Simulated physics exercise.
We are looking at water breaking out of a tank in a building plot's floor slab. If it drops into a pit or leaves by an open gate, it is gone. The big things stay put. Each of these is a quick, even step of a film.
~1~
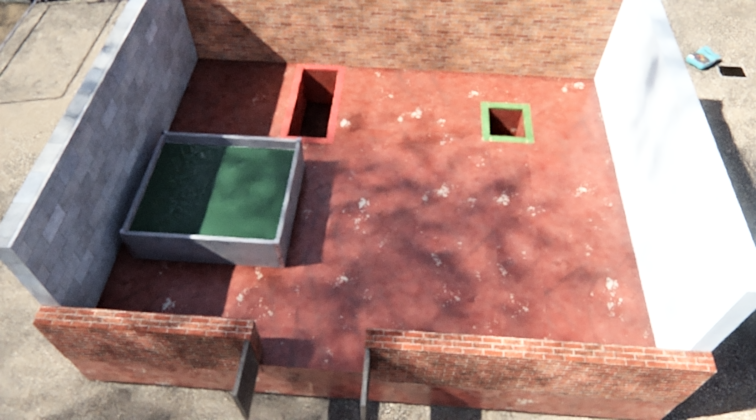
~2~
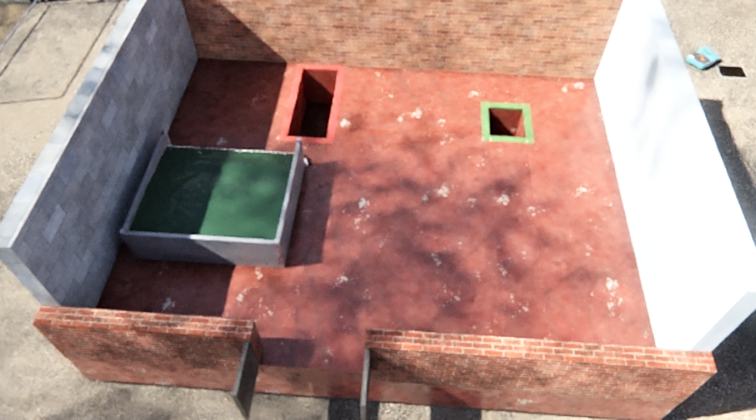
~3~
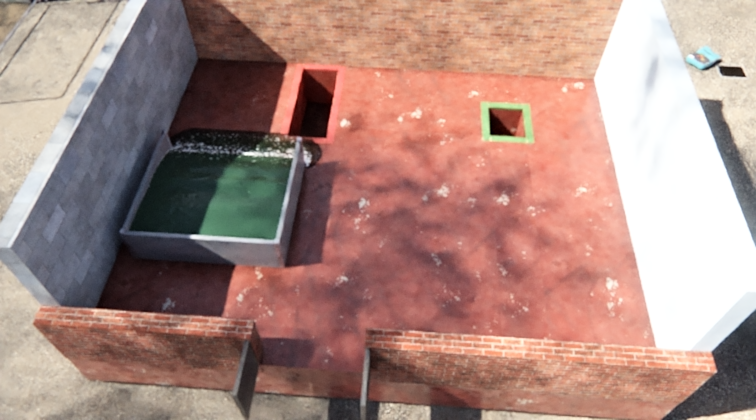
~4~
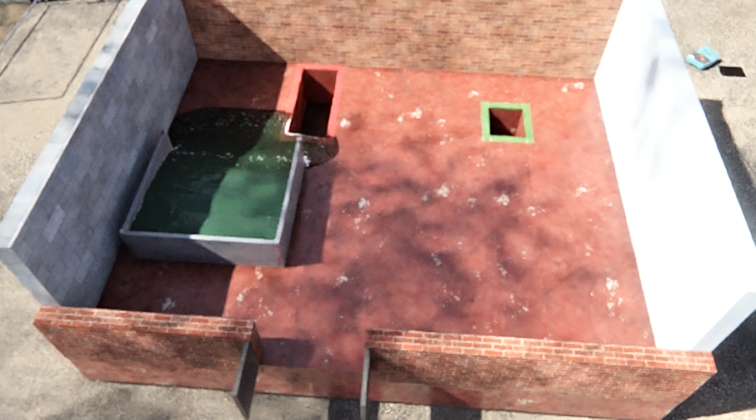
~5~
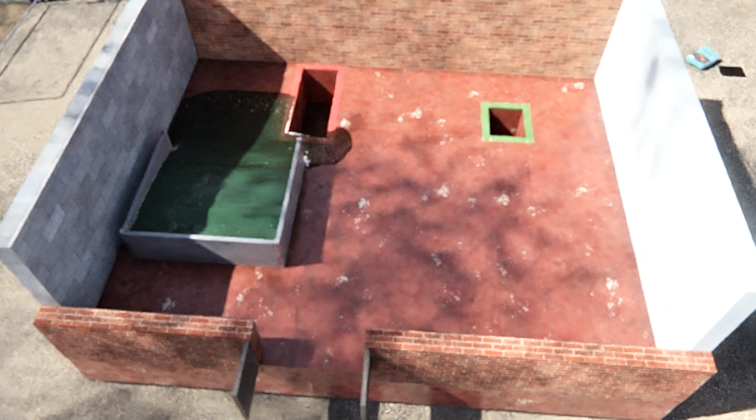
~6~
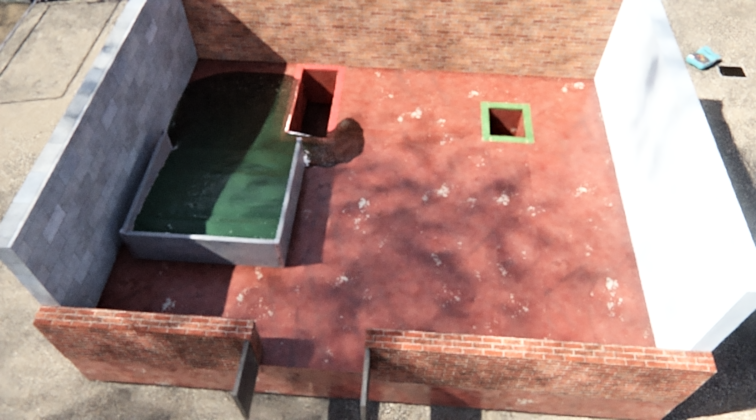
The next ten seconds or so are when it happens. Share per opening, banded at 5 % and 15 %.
Gate - under 5 %, red pit - over 15 %, green pit - under 5 %.
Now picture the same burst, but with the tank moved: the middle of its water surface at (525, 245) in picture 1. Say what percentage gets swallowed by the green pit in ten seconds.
Share for the green pit - 40 in a hundred.
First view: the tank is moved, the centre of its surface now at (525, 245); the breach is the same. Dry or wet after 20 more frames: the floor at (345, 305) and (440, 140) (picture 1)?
First spot spared, second spot submerged.
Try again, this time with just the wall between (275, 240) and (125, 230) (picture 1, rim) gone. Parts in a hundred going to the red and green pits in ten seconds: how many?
The red pit takes 4 per cent and the green pit 2 per cent.
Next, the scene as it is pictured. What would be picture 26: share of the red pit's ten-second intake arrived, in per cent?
Estimate: Roughly 55 %.
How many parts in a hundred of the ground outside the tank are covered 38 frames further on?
Around 25 in a hundred.
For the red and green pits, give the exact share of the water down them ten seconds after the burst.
I'd say near 70 %, and near 0 %.
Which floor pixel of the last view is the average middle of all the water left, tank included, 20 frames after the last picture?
My guess is about (241, 129).
A moment on, water covers 15 % of the floor; the gate 0 %, the red pit 9 %, the green pit 0 %.
Next, water covers 20 % of the floor; the gate 0 %, the red pit 19 %, the green pit 0 %.
Then, water covers 20 % of the floor; the gate 0 %, the red pit 37 %, the green pit 0 %.
Later, water covers 25 % of the floor; the gate 0 %, the red pit 58 %, the green pit 0 %.
In the end, water covers 20 % of the floor; the gate 0 %, the red pit 69 %, the green pit 1 %.
